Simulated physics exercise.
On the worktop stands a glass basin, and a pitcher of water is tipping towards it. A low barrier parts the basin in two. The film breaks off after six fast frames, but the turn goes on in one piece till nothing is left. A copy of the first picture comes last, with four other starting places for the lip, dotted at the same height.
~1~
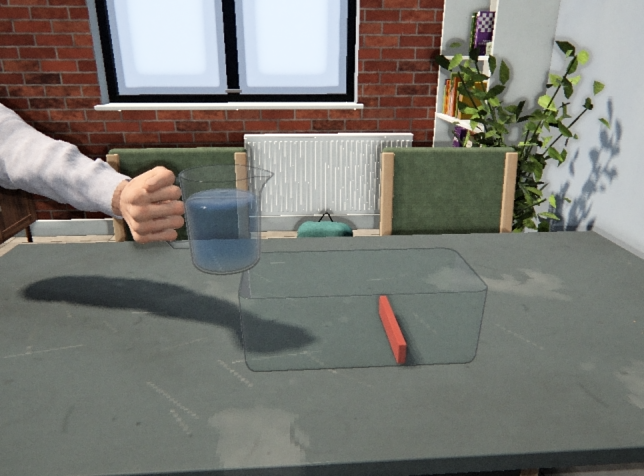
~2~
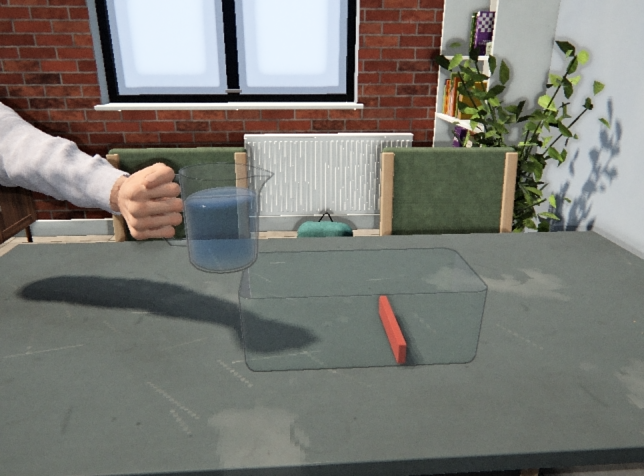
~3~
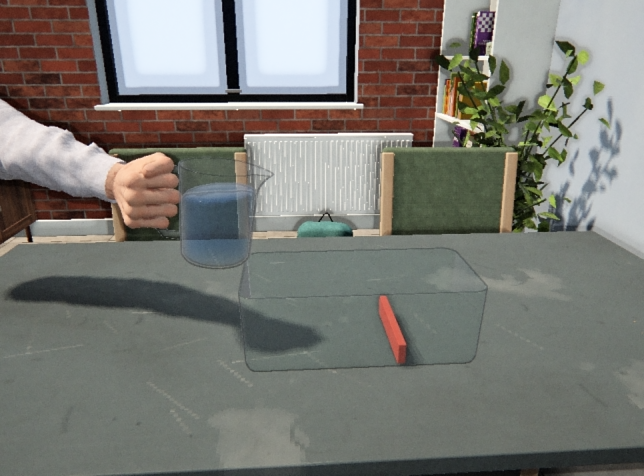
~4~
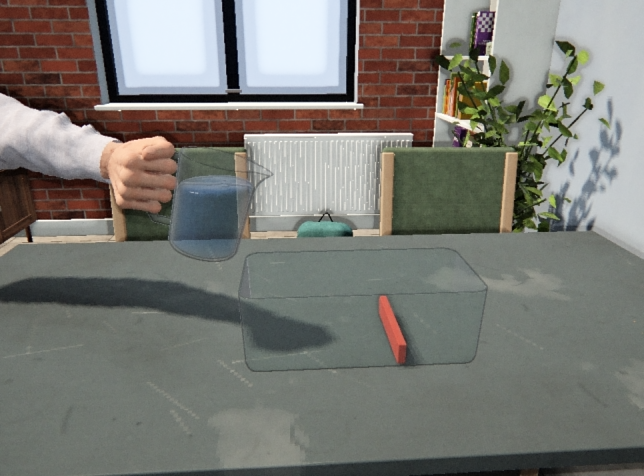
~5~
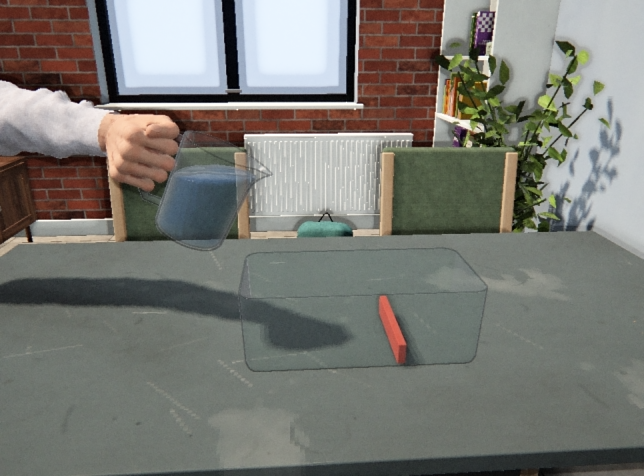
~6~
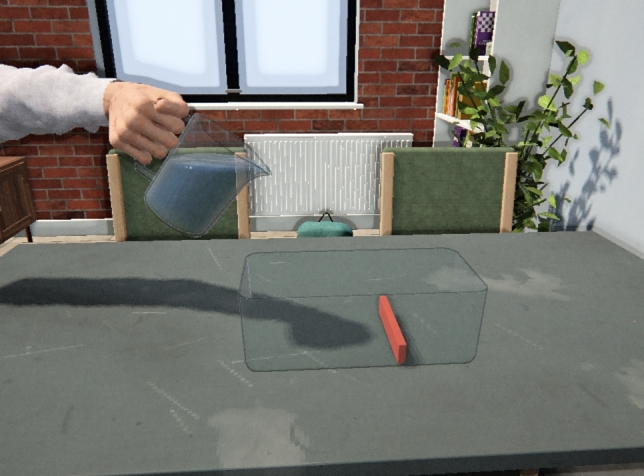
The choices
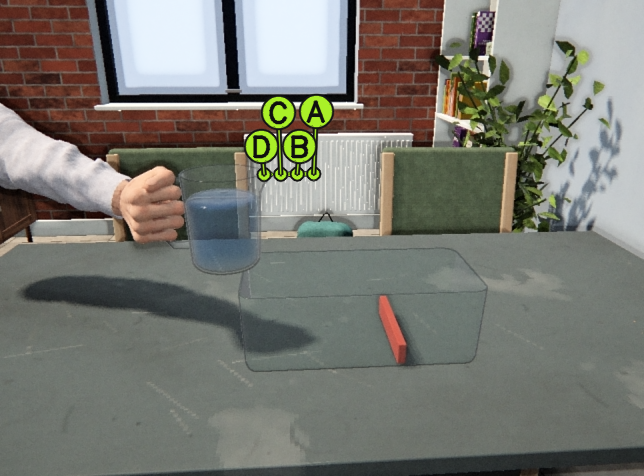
A hand held a clear pitcher of blue water upright above the left side of a glass basin with a low red barrier inside, then gradually tilted the pitcher to the right.
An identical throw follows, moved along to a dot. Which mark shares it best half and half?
Choose A.
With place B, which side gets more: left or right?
The left one.
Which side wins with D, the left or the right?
The left one.
On the marked copy, A at (313, 173); B at (297, 174); C at (280, 174); D at (264, 174).
With A, about 55 % ends left of the wall and 42 % right of it; 3 % is lost outside.
With B, about 81 % ends left of the wall and 14 % right of it; 5 % is lost outside.
With C, about 84 % ends left of the wall and 11 % right of it; 5 % is lost outside.
With D, about 82 % ends left of the wall and 13 % right of it; 5 % is lost outside.
